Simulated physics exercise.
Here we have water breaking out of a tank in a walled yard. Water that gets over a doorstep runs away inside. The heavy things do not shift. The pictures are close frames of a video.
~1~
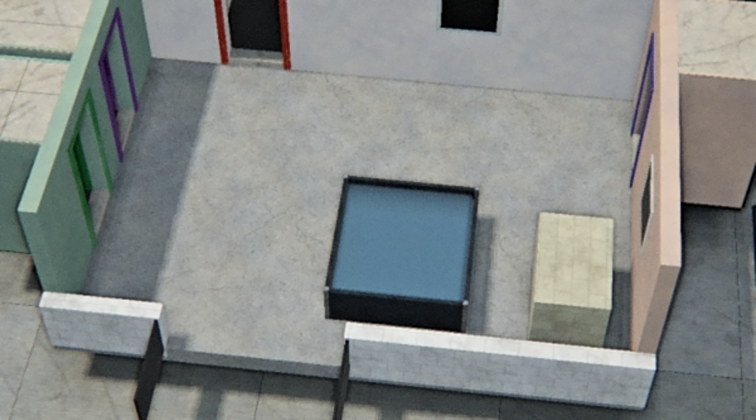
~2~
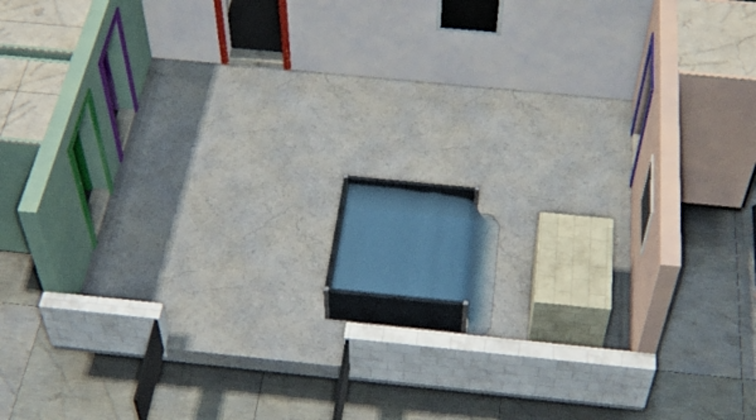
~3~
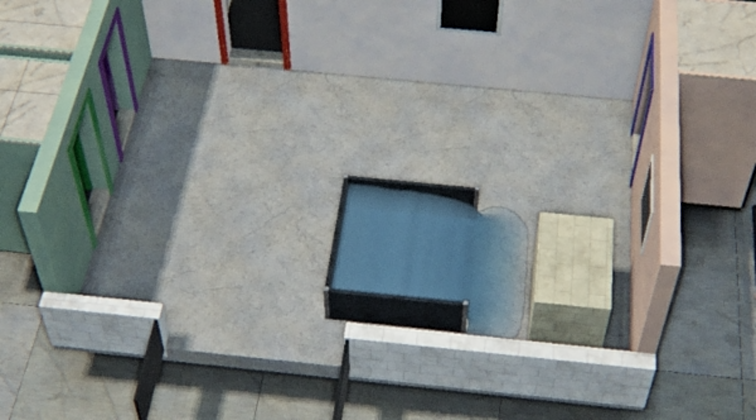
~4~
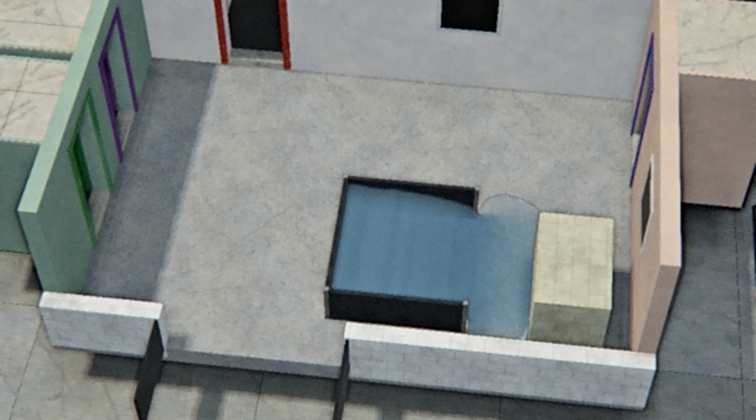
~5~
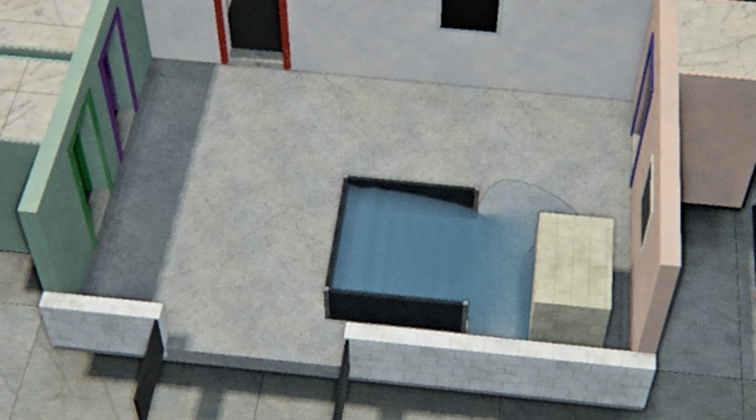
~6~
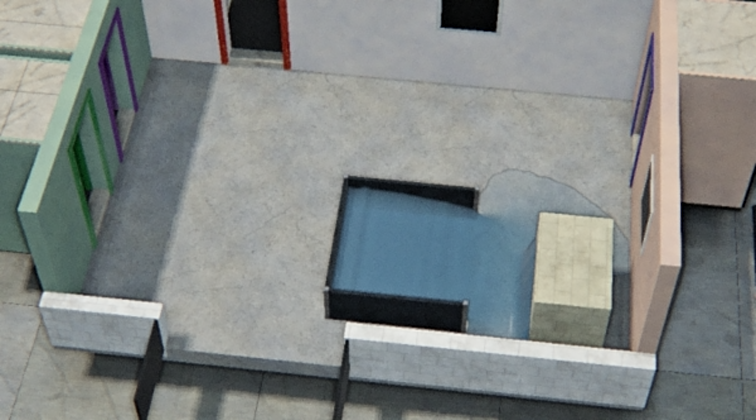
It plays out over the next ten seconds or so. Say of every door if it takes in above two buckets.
In the end: The green door stays under that; the purple door stays under that; the red door stays under that; the blue door takes more than that.
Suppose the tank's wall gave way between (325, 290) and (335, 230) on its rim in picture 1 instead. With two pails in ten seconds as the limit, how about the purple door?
The purple one holds.
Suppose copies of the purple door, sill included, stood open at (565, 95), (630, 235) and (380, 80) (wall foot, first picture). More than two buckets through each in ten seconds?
As listed: Goes over, passes that mark, holds.
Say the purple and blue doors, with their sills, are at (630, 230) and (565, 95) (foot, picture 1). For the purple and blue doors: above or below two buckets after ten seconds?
One by one: The purple door passes that mark; the blue door lets more in.
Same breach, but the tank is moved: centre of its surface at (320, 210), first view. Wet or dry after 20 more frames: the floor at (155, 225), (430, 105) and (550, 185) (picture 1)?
One after the other: No water, free of water, flooded.
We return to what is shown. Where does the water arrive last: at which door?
That is the purple one.
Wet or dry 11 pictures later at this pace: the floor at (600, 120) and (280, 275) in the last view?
In turn: Under water, no water.
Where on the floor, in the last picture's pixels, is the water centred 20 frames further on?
Near (494, 245).
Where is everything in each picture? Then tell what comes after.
The tank at (404, 242) is whole and still, in the first picture.
Water pours out at (468, 263) and has run to (478, 332), in the second picture.
The front is at a hidden place, out from the gap at (468, 265), in the third picture.
Water pours out at (468, 266) and has run to a hidden place, in the fourth picture.
The front is at a hidden place, out from the gap at (468, 267), in the fifth picture.
The front is at (627, 253), out from the gap at (468, 267), in the sixth picture.
A moment on, water covers 20 % of the floor; the green door not reached, the purple door not reached, the red door not reached, the blue door wet at the sill, nothing in.
Next, water covers 30 % of the floor; the green door not reached, the purple door not reached, the red door not reached, the blue door under two buckets in.
Then, water covers 45 % of the floor; the green door not reached, the purple door not reached, the red door not reached, the blue door over two buckets in.
Later, water covers 70 % of the floor; the green door wet at the sill, nothing in, the purple door not reached, the red door wet at the sill, nothing in, the blue door over two buckets in.
In the end, water covers 90 % of the floor; the green door wet at the sill, nothing in, the purple door under two buckets in, the red door wet at the sill, nothing in, the blue door far over two buckets in.
